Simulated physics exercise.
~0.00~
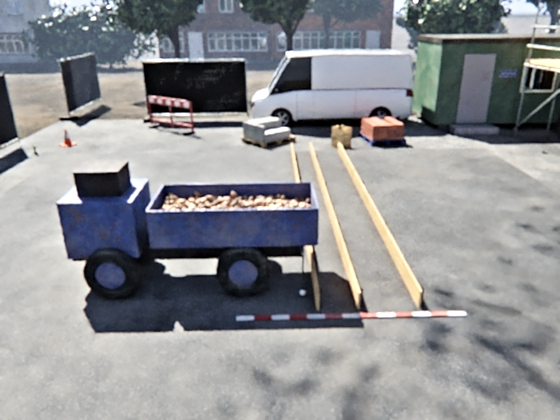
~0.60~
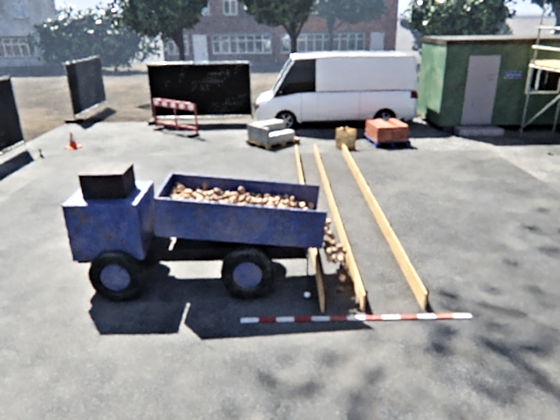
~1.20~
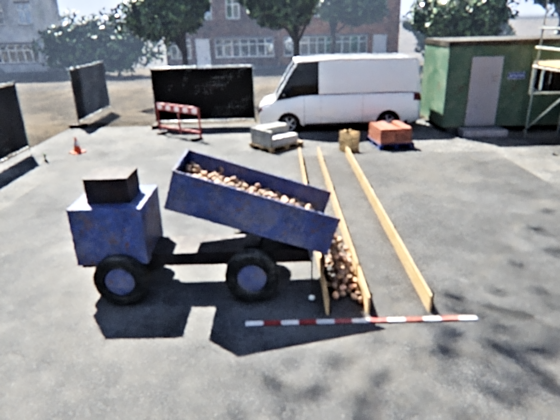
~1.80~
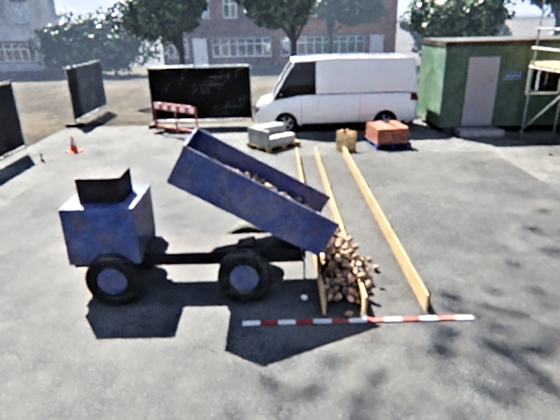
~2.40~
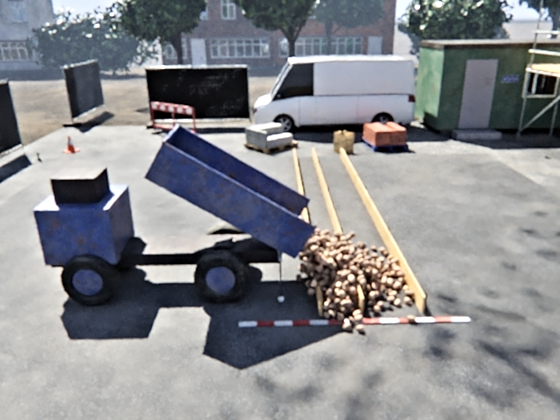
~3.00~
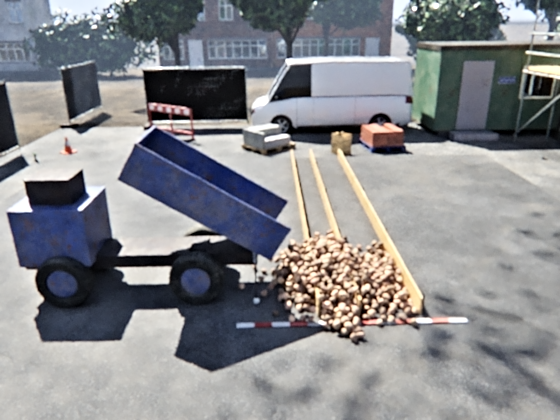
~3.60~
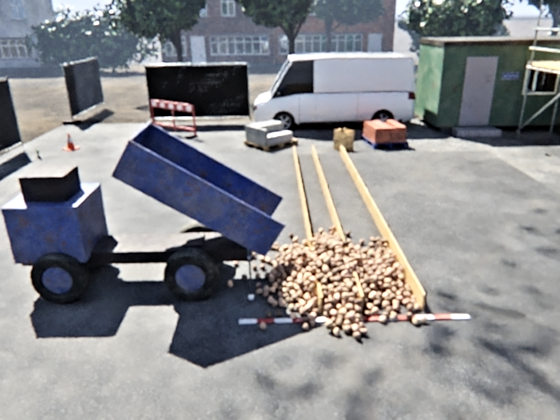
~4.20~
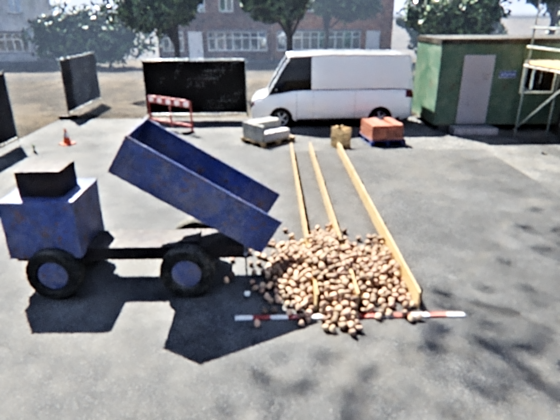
A blue tipper truck raised its bed and poured round brownish stones over the wooden planks on the ground, then rolled left while the rest slid out, leaving the bed empty and still tilted beside a wide heap spread across the planks.
